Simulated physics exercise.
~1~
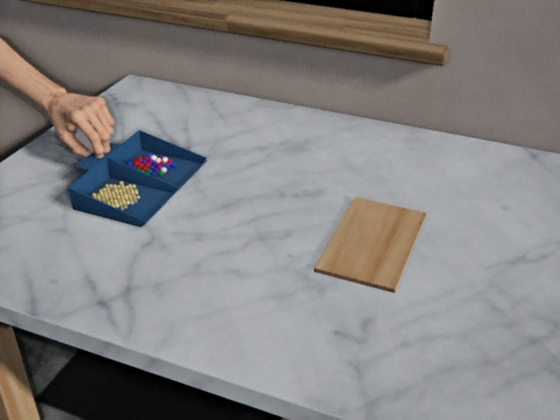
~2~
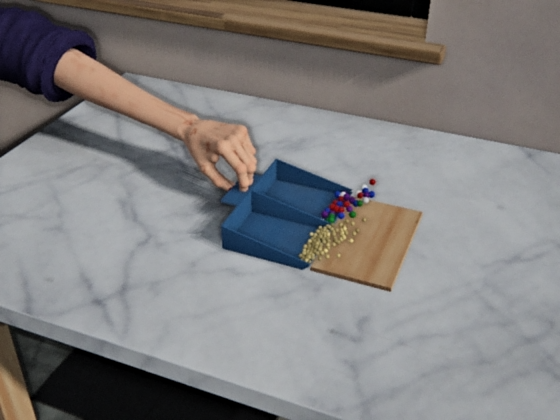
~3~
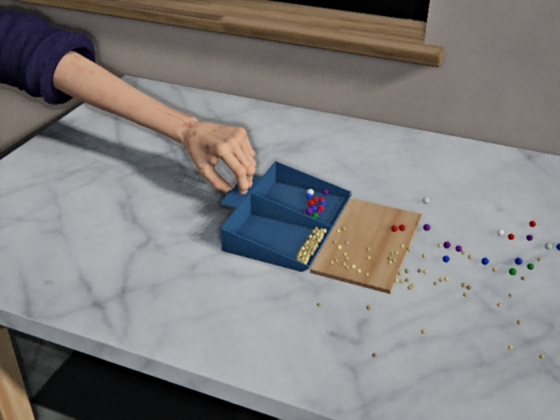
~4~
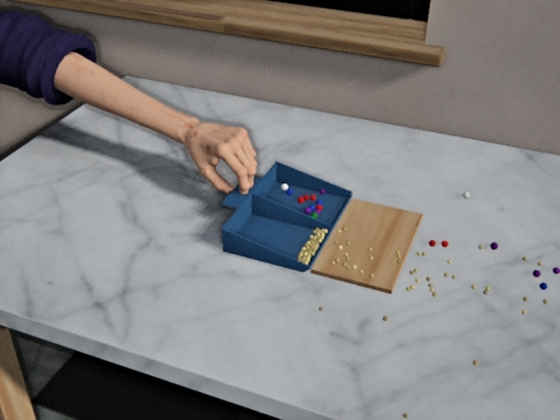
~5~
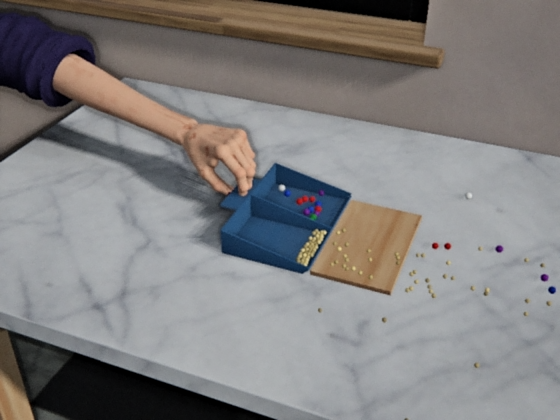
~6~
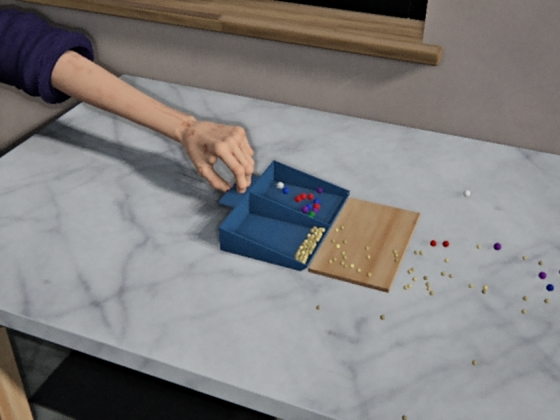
At the start, a hand holds a blue tray with two compartments at the left of a marble table, one part holding small gold pieces and the other red, blue and white beads. The hand pushes the tray right until it meets a flat wooden board, which stays put. Both groups surge forward and spill over the tray's front onto the board. Many pieces scatter across the table to the right, some rolling out of view. Finally, the tray rests against the board, the hand still on it, with roughly half of each group left inside.
